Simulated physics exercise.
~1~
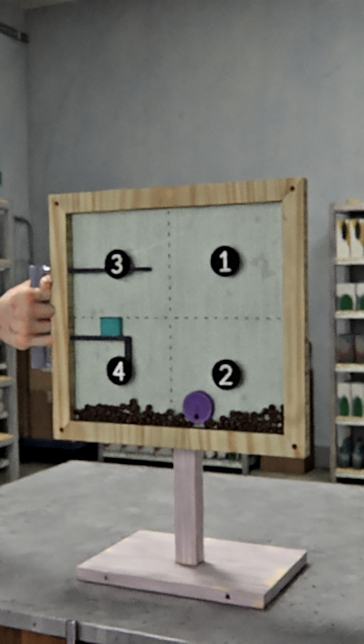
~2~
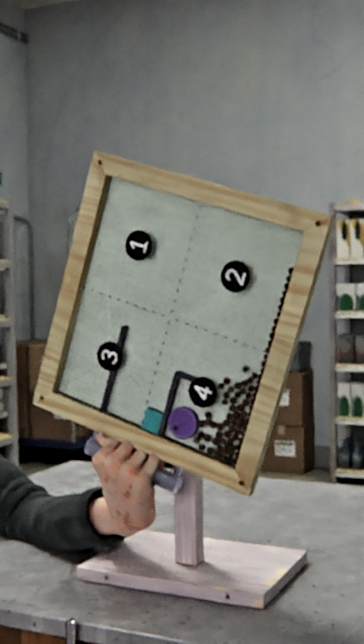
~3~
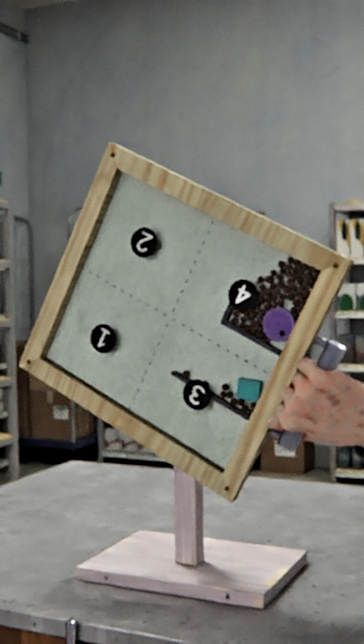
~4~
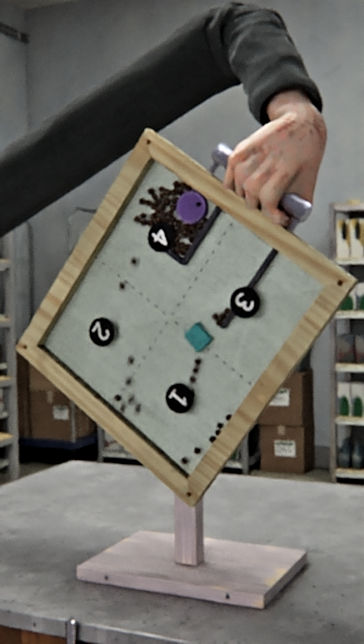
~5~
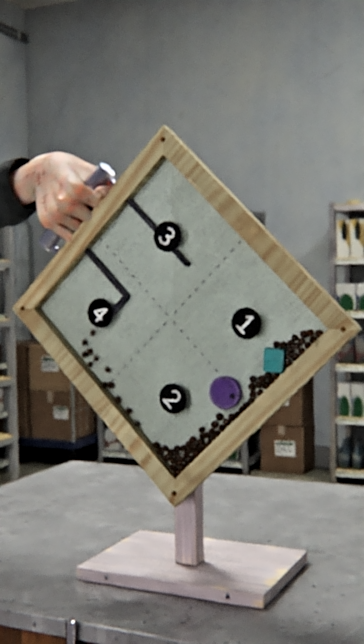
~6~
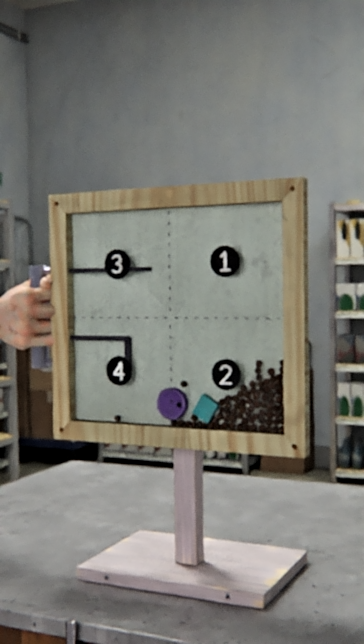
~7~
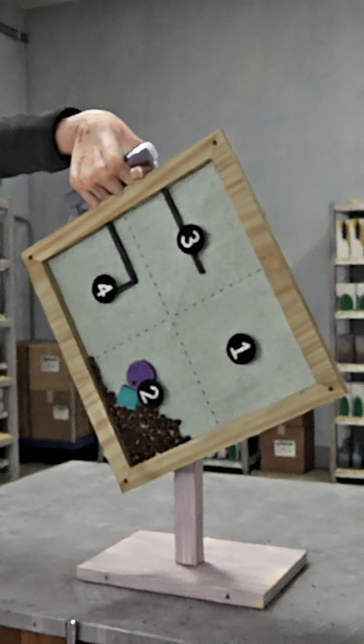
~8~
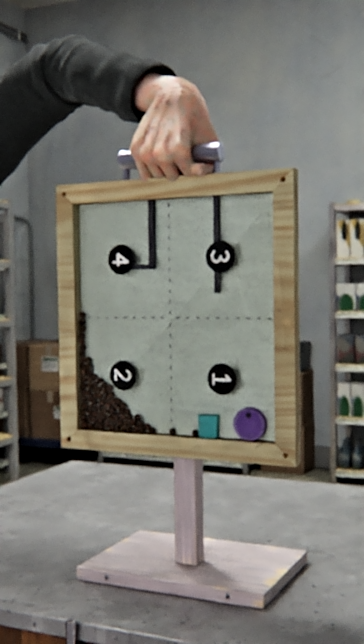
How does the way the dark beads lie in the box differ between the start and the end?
At the start the beads lie in a thin layer along the bottom of the box. At the end they are heaped in the lower left corner, sloping up against the left side.
Wood-framed box of dark beads turning full circle anticlockwise by hand, then back a quarter, beads piling left, coloured pieces right.
